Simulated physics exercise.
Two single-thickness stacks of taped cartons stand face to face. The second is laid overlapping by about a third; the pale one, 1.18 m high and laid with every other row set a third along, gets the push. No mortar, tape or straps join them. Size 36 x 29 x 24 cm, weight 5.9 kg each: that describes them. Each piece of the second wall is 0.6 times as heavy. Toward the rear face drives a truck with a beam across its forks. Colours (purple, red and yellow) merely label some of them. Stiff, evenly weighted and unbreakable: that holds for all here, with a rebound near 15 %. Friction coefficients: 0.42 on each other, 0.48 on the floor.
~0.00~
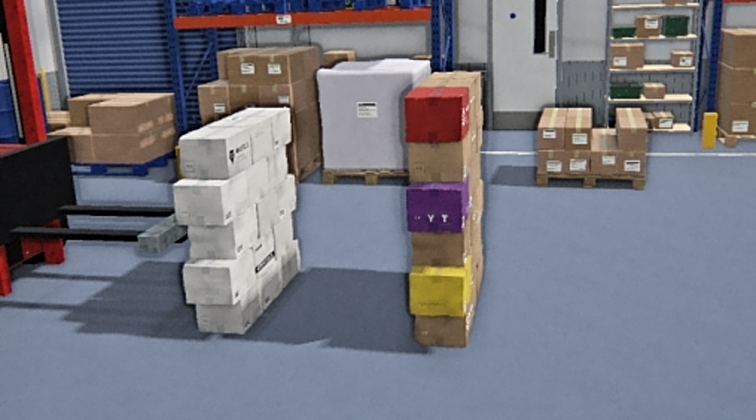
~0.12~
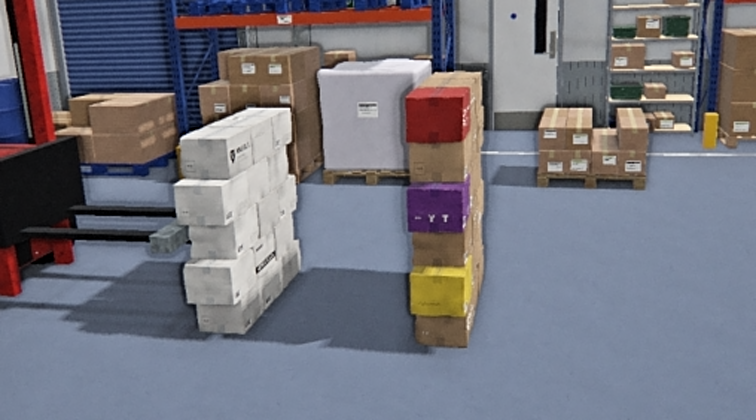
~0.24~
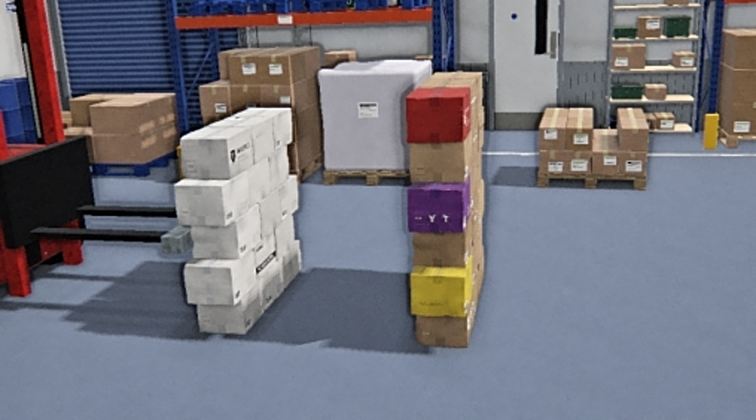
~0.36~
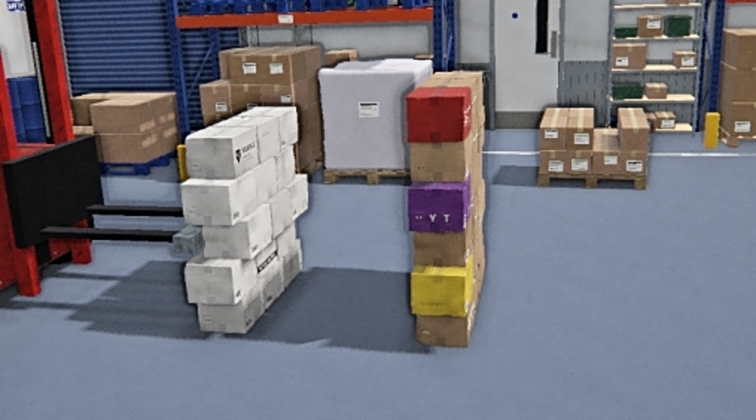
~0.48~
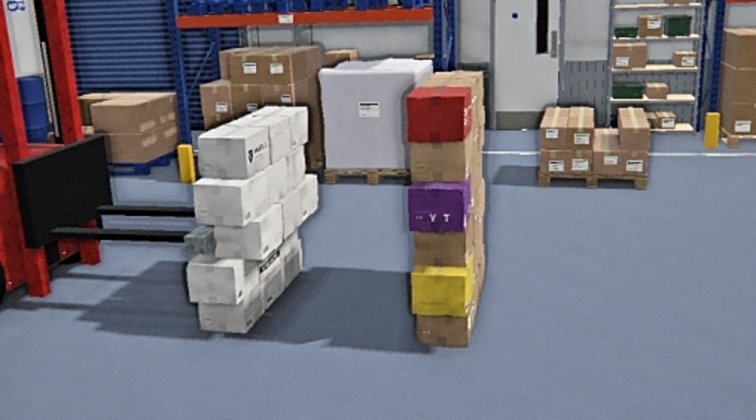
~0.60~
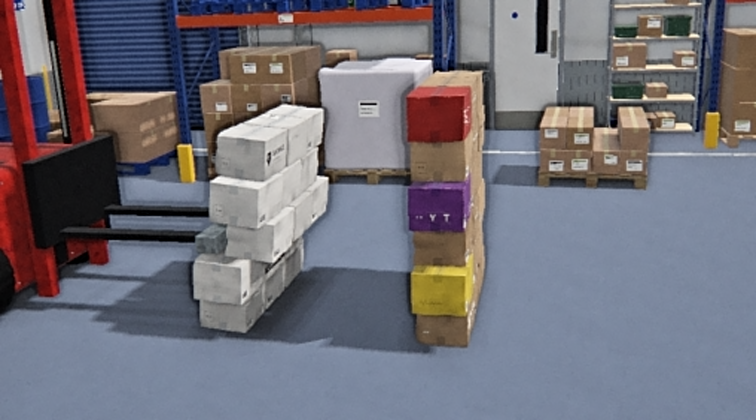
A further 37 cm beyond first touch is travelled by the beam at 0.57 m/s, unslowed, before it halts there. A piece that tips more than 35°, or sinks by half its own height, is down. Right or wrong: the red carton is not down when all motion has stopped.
Right.
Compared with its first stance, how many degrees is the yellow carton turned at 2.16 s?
I'd estimate close to 0°.
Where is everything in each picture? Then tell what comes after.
In the first picture (pixels give the middle of a visible side), beam (150, 245) 13 cm from the wall; red carton (433, 120); yellow carton (437, 296); purple carton (434, 211); none of the others has stirred.
The second picture shows beam (161, 245) 57 mm from the wall; red carton (434, 120).
The third picture shows beam (173, 246) 11 mm in; red carton (434, 121).
The fourth picture shows beam (185, 245) 8 cm in; red carton (435, 120).
The fifth picture shows beam (196, 246) 15 cm in; red carton (435, 120).
The sixth picture shows beam (207, 246) 22 cm in; red carton (435, 120); purple carton (436, 210); yellow carton (438, 295); none of the others has stirred.
After 0.78 s, 0 of the pale wall down; none of the 18 cartons of the second wall down; red carton unmoved.
After 1.10 s, 9 of the pale wall down; none of the 18 cartons of the second wall down; red carton unmoved.
After 2.16 s, 9 of the pale wall down; none of the 18 cartons of the second wall down, 13 disturbed; red carton 20 mm from its place; purple carton 6 cm from its place.
In the end (3.9 s), 9 of the pale wall down; none of the 18 cartons of the second wall down, 15 disturbed; red carton 42 mm from its place; purple carton 8 cm from its place; yellow carton 11 cm from its place. From the last view, middles, red carton near (448, 113), purple carton near (455, 201).
